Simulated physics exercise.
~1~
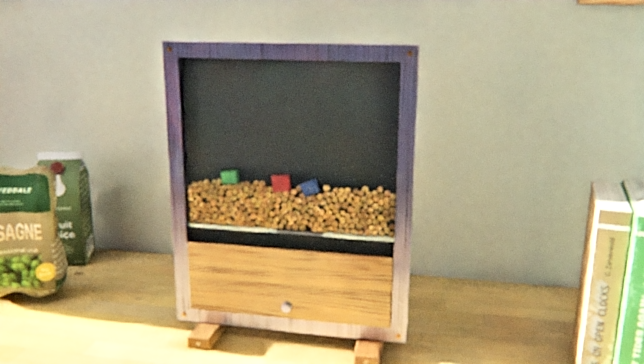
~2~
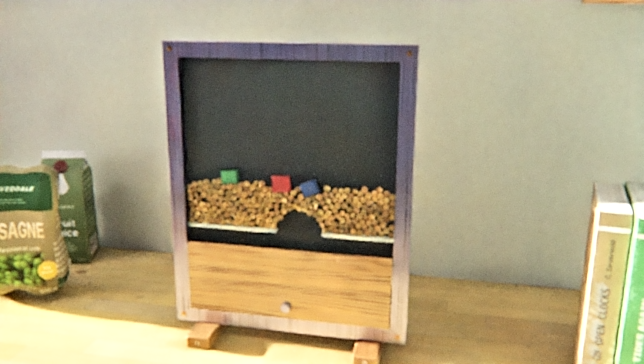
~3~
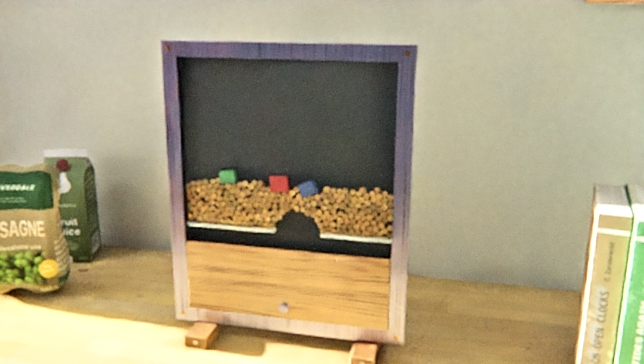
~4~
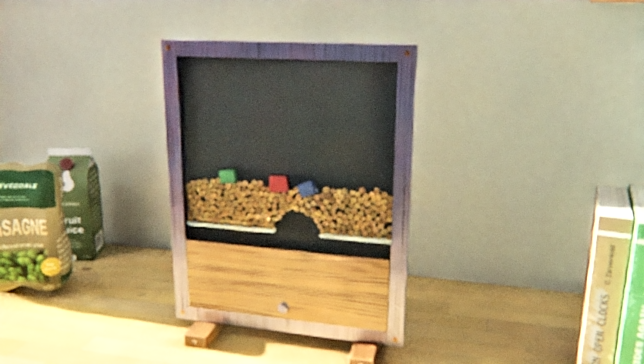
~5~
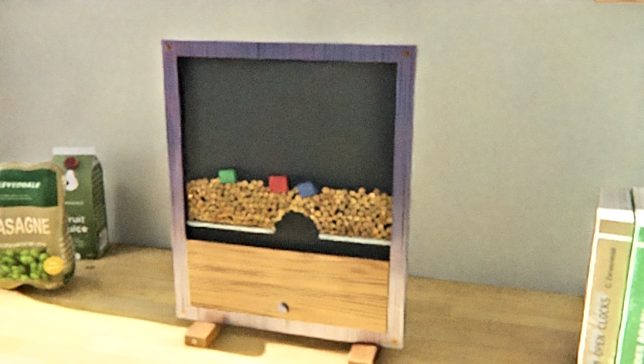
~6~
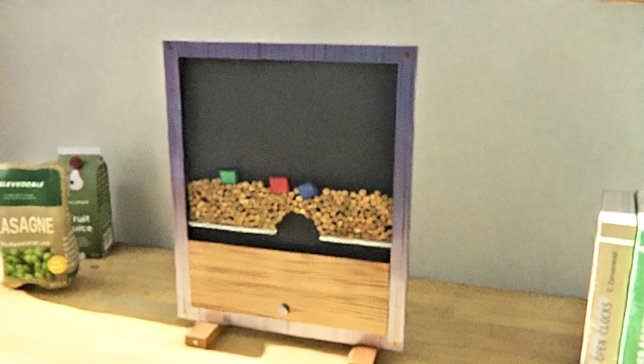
Upright chute box of wooden beads opening at the middle, a few beads dropping, then an arched gap holding beneath three coloured blocks.
